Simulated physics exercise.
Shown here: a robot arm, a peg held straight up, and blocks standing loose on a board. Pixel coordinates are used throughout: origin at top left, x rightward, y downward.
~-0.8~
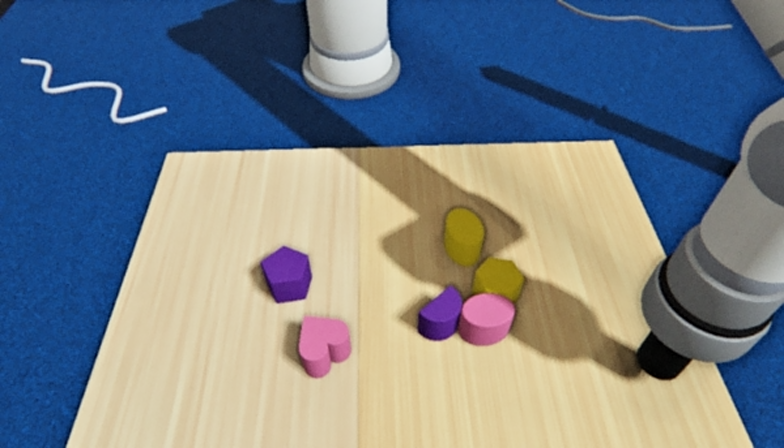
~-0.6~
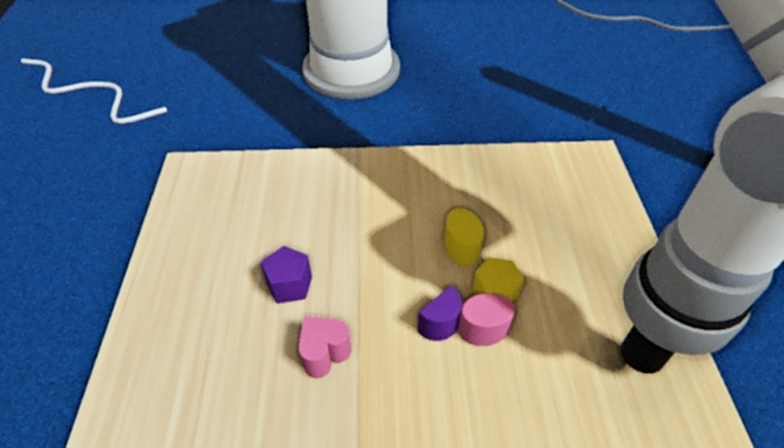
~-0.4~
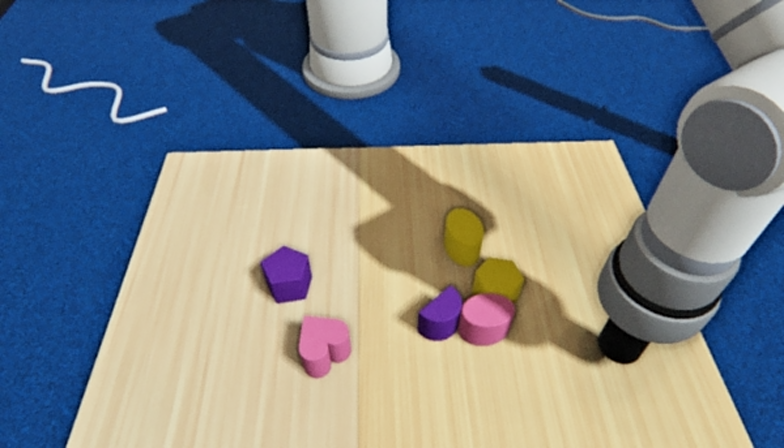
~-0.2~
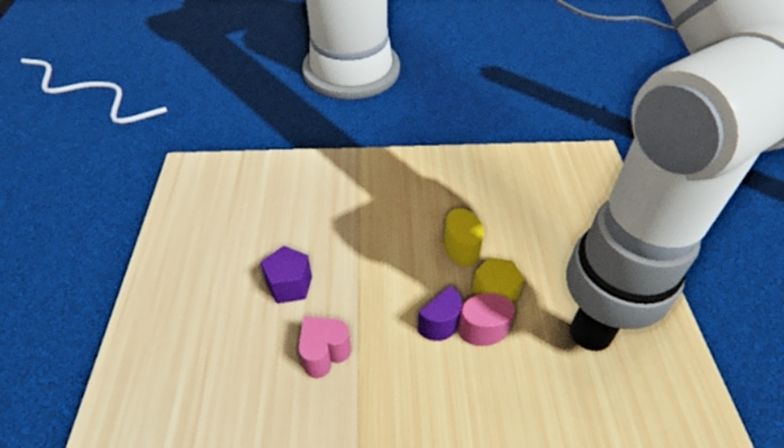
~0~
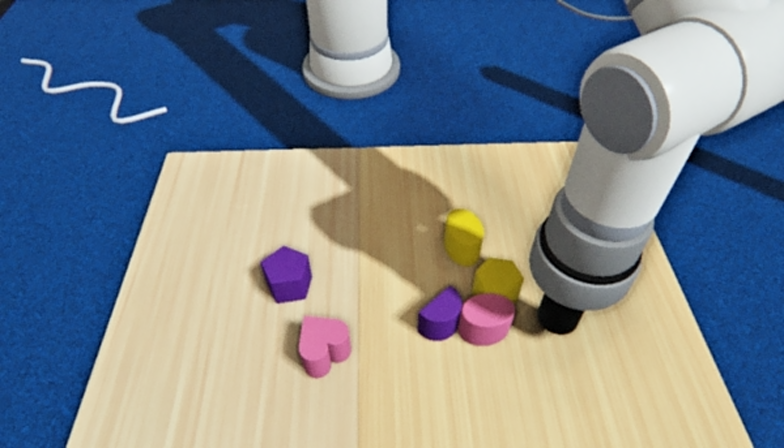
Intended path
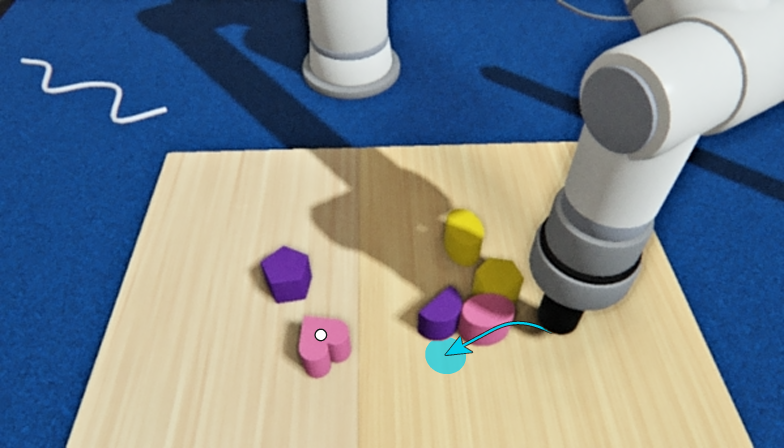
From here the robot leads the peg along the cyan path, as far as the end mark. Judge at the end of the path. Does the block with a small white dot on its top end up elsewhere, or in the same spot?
That block stays in place.
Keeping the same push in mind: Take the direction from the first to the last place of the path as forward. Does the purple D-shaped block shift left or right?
Taking start-to-end as forward, the block's sideways shift goes to the right.
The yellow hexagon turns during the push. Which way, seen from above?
From above, the turn goes clockwise.
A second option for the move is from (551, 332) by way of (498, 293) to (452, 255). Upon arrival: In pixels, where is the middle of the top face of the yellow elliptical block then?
Its top middle is near (442, 207).
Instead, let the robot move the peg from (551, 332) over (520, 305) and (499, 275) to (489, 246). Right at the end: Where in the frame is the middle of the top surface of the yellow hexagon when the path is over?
The middle of the upper face of the yellow hexagon will lie at about (463, 253) in the picture.
The drawn path runs from (551, 332) via (513, 323) and (479, 337), ending at (446, 355); the dot is on the pink heart-shaped block.
What follows on the original path. One third of the way, peg at (517, 309); purple D-shaped block at (430, 306); pink elliptical block at (473, 310); yellow hexagon at (494, 272), turned 15° clockwise.
Two thirds of the way, peg at (481, 324); purple D-shaped block at (395, 307), turned 40° clockwise; pink elliptical block at (435, 323); yellow hexagon at (489, 272), turned 30° clockwise.
At the end, peg at (448, 341); pink heart-shaped block not moved; purple D-shaped block at (374, 305), turned 80° clockwise; pink elliptical block at (399, 336), turned 10° clockwise; yellow hexagon at (489, 272), turned 30° clockwise.
